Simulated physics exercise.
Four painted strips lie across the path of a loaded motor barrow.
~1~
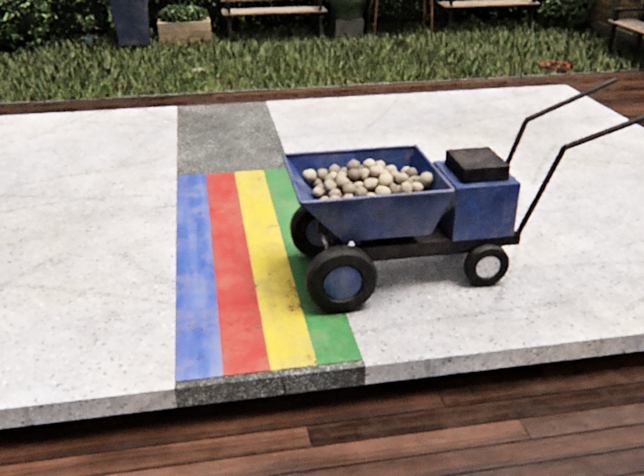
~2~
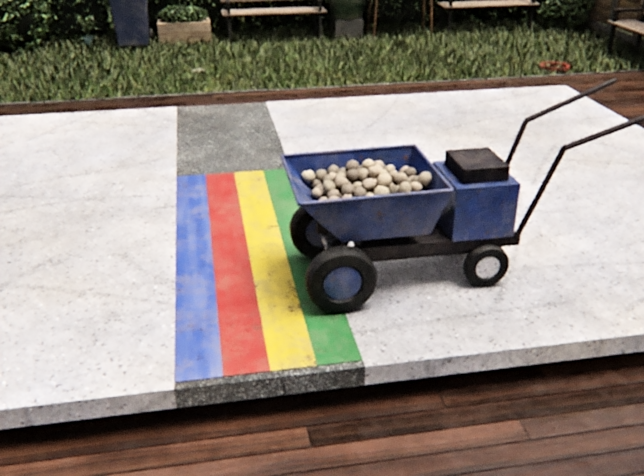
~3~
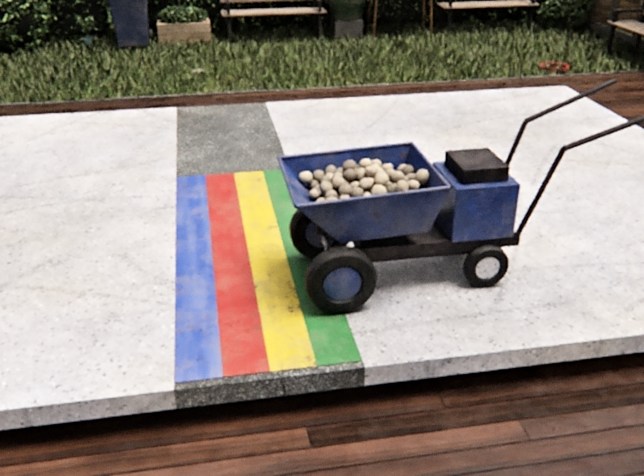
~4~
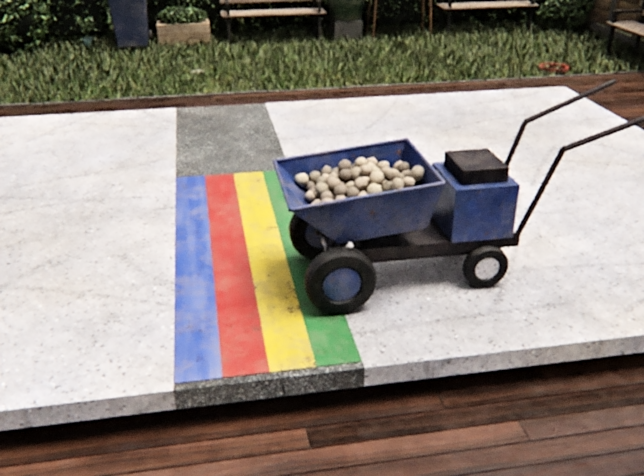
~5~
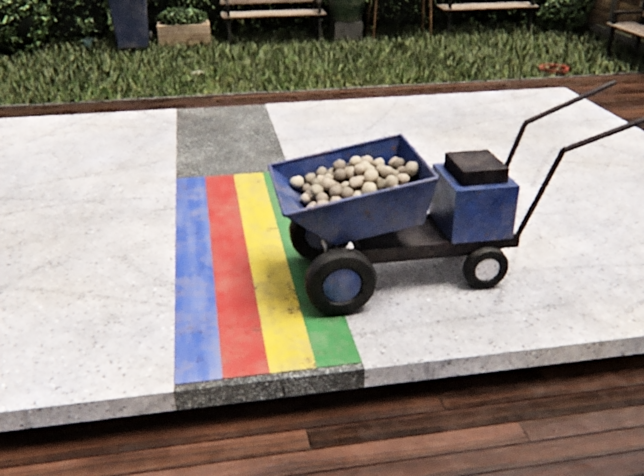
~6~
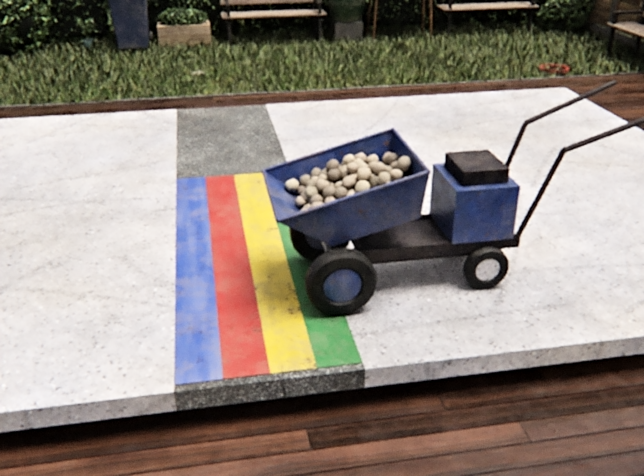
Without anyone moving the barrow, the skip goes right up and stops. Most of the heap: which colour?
Colour: Blue.
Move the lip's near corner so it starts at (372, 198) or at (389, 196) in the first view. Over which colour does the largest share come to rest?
Well, from the first place it would be the yellow strip, and from the second the strip in yellow.
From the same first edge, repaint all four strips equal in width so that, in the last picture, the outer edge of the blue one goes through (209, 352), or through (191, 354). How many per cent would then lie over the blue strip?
Roughly 30 per cent first, then 40 per cent.
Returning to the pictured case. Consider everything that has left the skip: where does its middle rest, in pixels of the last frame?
Once nothing moves, the middle sits near (199, 289).
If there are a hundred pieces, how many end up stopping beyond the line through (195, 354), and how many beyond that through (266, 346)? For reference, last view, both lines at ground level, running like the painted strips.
Estimate: 40 % and 90 %, respectively.
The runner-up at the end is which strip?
Rank two: The red strip.
Soon after the last picture, skip tipped steeply; all in the skip.
A little later, skip tipped steeply; most in the skip; a small part over the red strip; a small part over the blue strip.
Later still, skip tipped right over; a small part in the skip; about a quarter over the red strip; about a third over the blue strip; about a quarter off the paint.
At rest, skip tipped right over; a small part in the skip; none over the green strip; none over the yellow strip; about a quarter over the red strip; about a third over the blue strip; about a quarter off the paint.
